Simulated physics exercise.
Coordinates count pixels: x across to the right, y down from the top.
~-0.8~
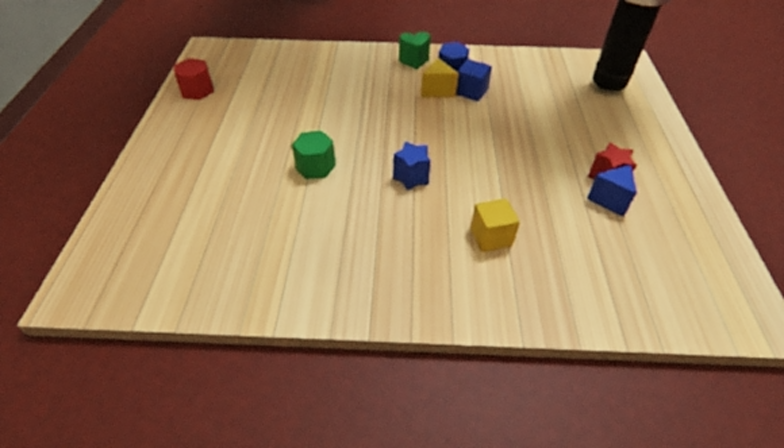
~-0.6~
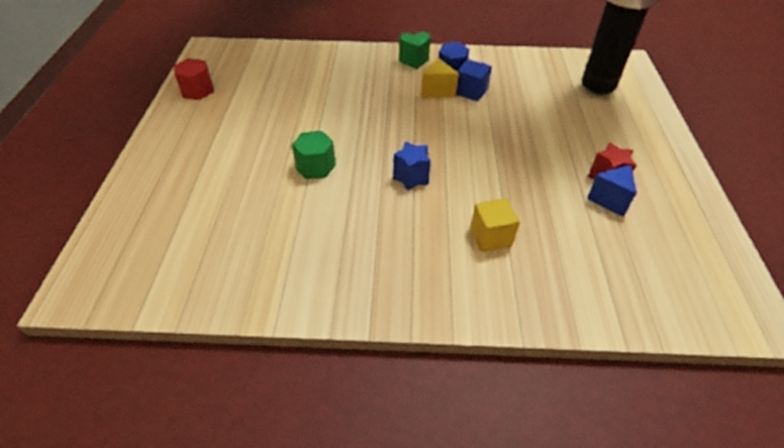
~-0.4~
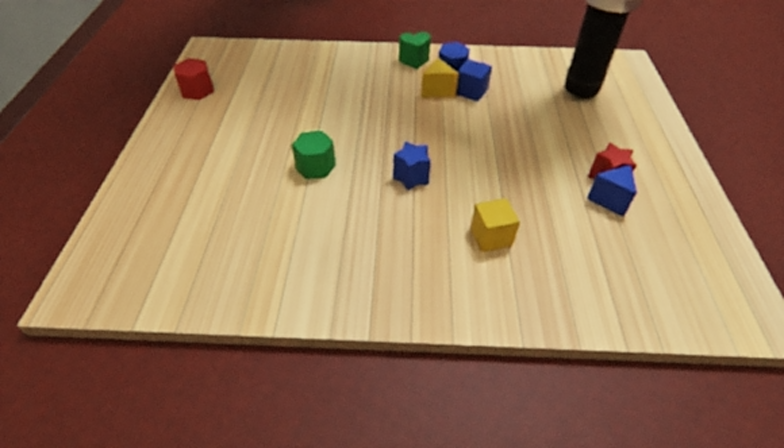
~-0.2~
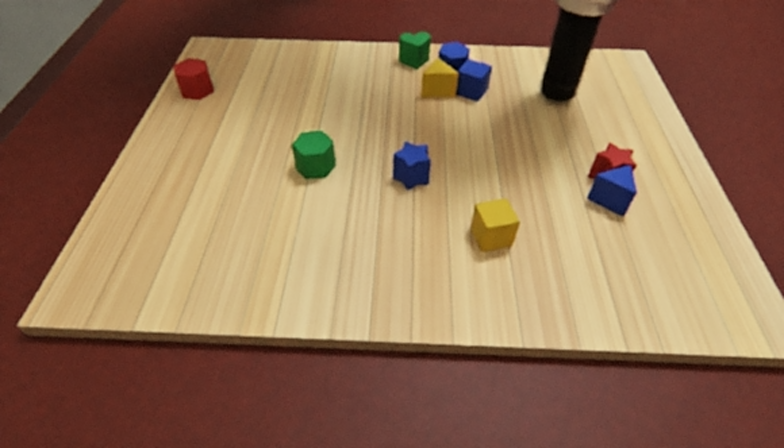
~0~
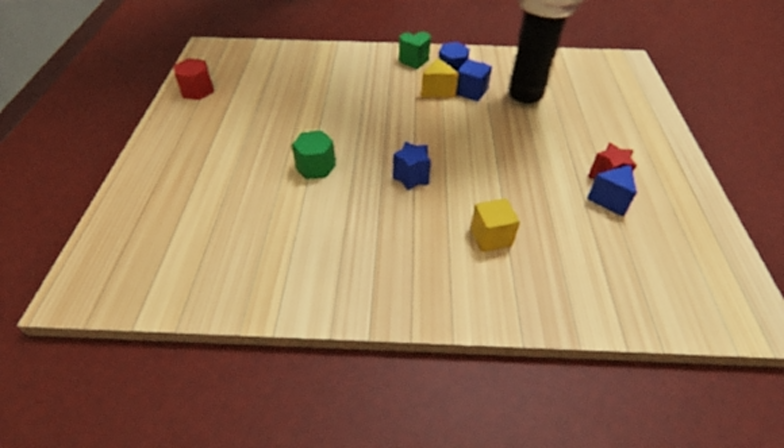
Black cylindrical bar sliding left across the back of a wooden board, while the scattered red, green, blue and yellow blocks stay still.
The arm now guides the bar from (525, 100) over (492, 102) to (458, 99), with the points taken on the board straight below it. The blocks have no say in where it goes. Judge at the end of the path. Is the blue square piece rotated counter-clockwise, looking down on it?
No.
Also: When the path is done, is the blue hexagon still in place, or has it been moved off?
It leaves its spot.
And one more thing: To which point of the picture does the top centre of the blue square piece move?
The centre of its top face lies at (448, 58).
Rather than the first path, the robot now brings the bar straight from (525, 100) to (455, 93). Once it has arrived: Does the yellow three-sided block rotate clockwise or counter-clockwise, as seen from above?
It twists with the clock when seen from above.
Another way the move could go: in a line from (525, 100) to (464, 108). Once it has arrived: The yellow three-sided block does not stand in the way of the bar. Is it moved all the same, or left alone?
At the moment the path ends, the yellow three-sided block still stands where it did.
The first path, step by step. Halfway along, bar at (493, 96); blue square piece at (469, 66), turned 15° clockwise.
At the end, bar at (459, 93); green heart-shaped block in place; yellow three-sided block at (425, 66), turned 15° clockwise; blue hexagon at (447, 43); blue square piece at (448, 58), turned 50° clockwise.
